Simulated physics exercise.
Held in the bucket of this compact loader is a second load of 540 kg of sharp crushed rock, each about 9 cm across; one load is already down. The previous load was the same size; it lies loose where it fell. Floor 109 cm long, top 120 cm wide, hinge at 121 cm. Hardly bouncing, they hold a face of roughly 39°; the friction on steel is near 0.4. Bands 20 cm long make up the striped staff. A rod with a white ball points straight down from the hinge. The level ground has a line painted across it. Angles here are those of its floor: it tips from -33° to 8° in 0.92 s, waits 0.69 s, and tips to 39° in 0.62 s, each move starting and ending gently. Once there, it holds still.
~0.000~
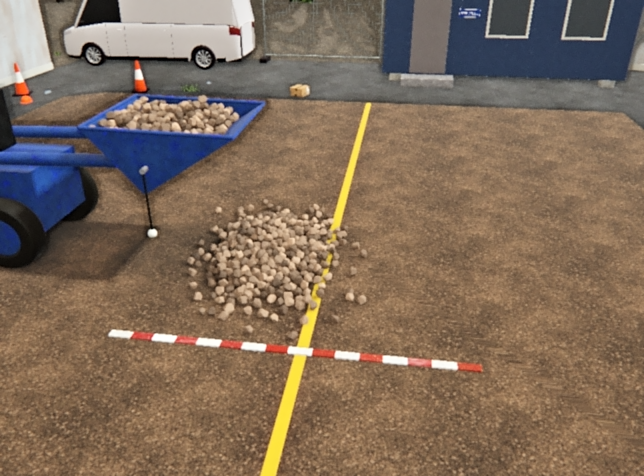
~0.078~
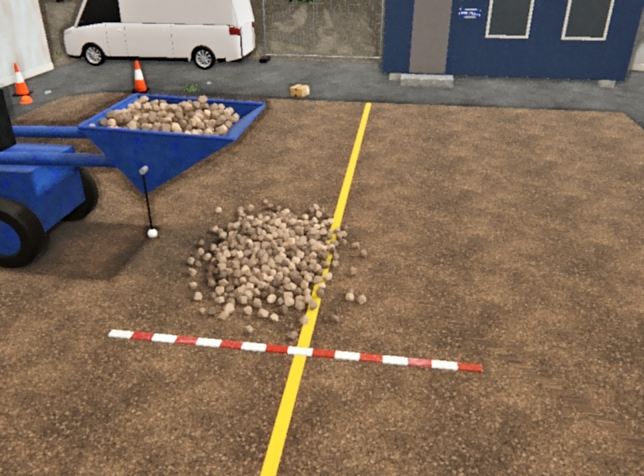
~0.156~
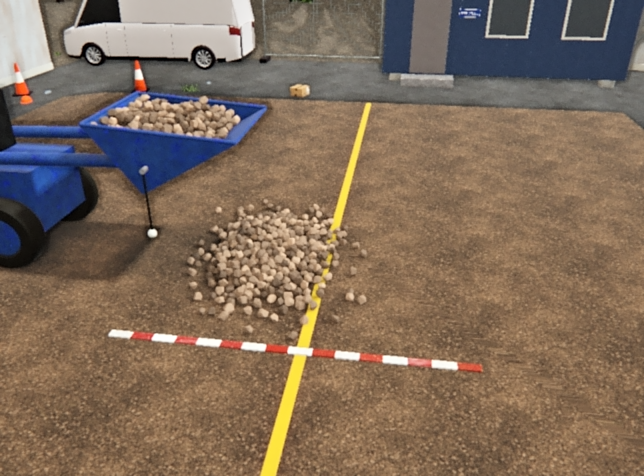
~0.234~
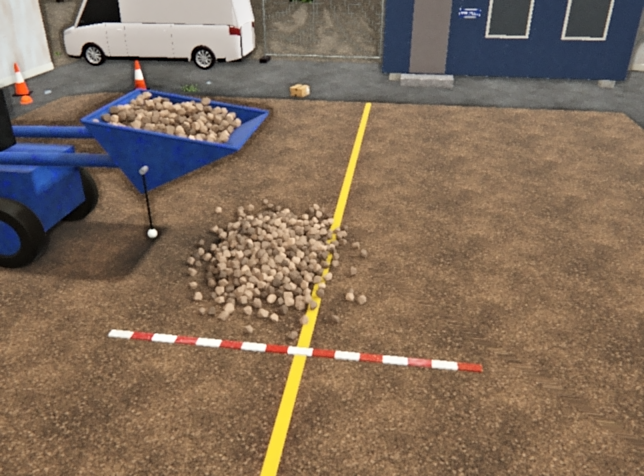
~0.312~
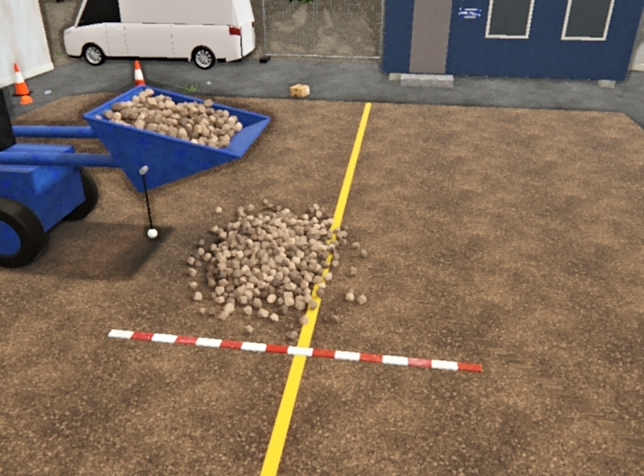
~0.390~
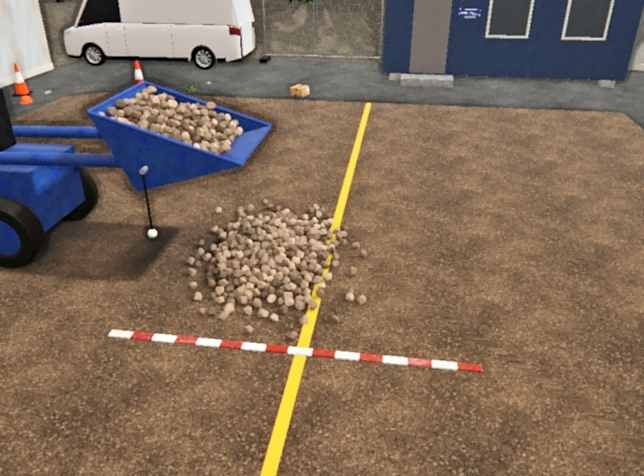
A blue bucket full of brownish stones, held by a wheeled blue machine at the left, slowly tilts its right-hand lip downward as its stones shift slightly. The still camera looks down on a brown yard with a white van and a dark blue building behind. A loose stone pile lies mostly left of a yellow line, behind a red-and-white striped staff, near orange cones.
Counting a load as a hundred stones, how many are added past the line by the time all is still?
Some 8 are added.
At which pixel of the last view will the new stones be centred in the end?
I'd point to about (262, 238).
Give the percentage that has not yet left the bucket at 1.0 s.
Some 100 %, roughly, is held.
After 0.7 s the floor is at 2°; in per cent of one load, 100 in the bucket, 96 short of the line, 4 past the line; the foremost stones are at (351, 276).
After 1.0 s the floor is at 8°; in per cent of one load, 100 in the bucket, 96 short of the line, 4 past the line; the foremost stones are at (351, 276).
After 2.7 s the floor is at 39°; in per cent of one load, 41 in the bucket, 156 short of the line, 4 past the line; the foremost stones are at (351, 276).
After 5.5 s the floor is at 39°; in per cent of one load, 4 in the bucket, 184 short of the line, 12 past the line; the foremost stones are at (372, 253). Net gain past the line, 8.
